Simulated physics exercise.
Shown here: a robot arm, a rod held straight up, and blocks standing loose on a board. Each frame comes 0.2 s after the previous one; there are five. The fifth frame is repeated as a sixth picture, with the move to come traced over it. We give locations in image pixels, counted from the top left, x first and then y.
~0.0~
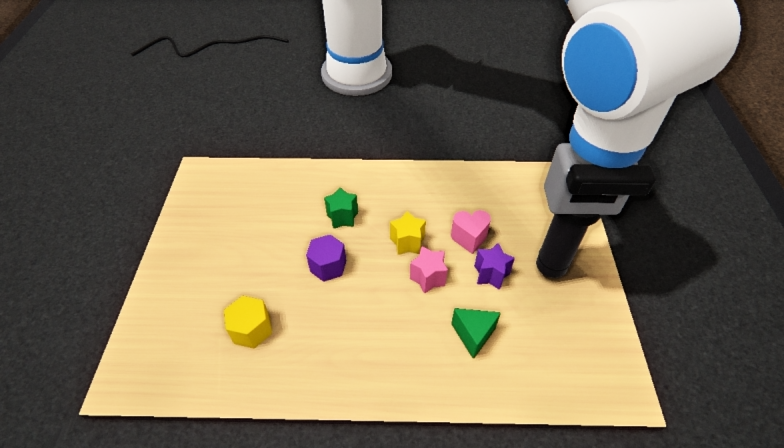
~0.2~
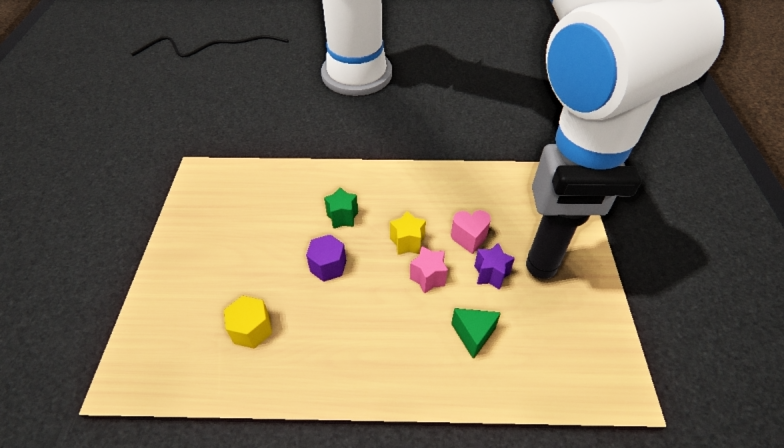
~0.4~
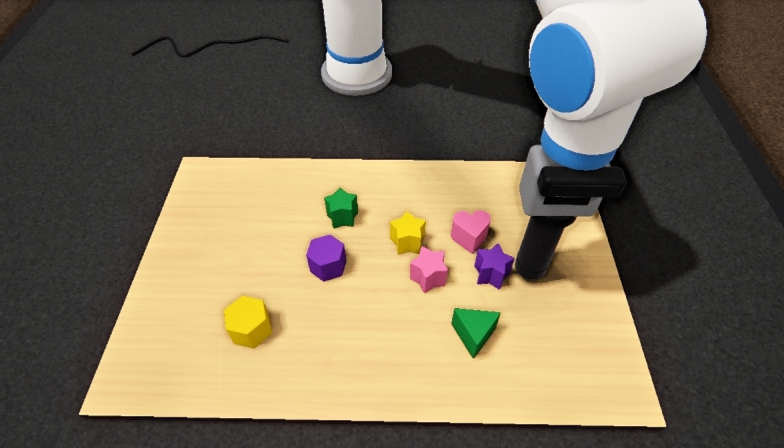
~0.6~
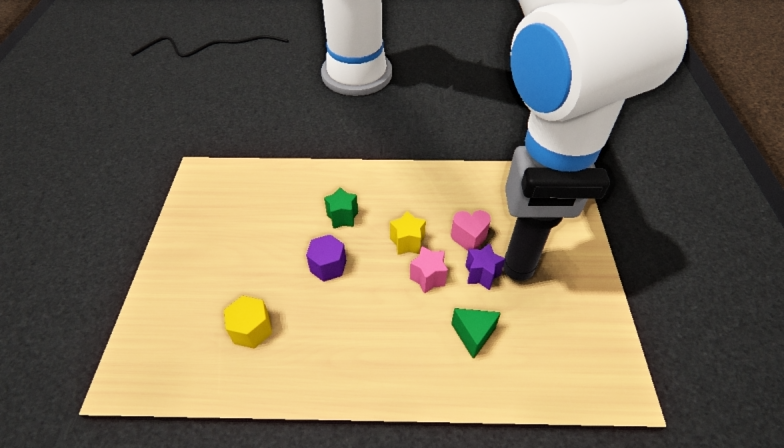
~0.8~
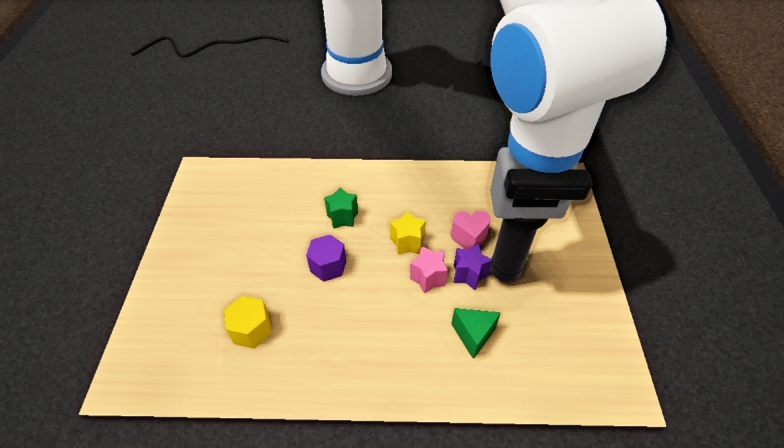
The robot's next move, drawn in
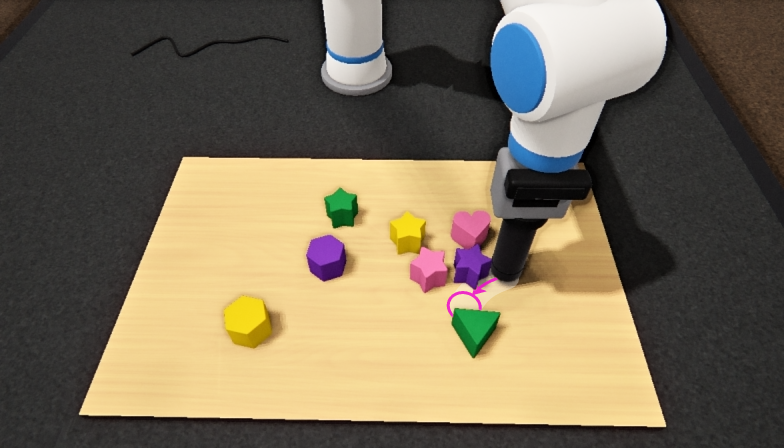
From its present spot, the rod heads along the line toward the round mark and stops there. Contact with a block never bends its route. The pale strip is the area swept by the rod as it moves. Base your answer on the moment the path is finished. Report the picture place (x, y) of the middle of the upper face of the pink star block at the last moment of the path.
I'd say the pink star block ends with its top centre at (413, 258).
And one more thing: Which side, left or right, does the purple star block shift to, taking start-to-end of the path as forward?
It gets pushed right.
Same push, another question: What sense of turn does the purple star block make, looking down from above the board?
Overhead view: Clockwise.
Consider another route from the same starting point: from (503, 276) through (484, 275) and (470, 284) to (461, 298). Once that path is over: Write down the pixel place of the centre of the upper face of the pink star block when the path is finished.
Its top face will be centred at roughly (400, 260).
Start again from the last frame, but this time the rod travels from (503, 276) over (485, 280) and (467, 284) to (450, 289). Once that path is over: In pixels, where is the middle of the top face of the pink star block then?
My best guess is (388, 256).
The drawn path runs from (503, 276) by way of (487, 283) and (474, 293) to (464, 306).
What follows on the original path. Halfway along, rod at (482, 281); pink star block at (416, 259), turned 15° clockwise; purple star block at (450, 262), turned 25° clockwise.
At the end, rod at (466, 300); pink star block at (414, 258); purple star block at (444, 267), turned 65° clockwise; pink heart not moved; green triangle not moved.
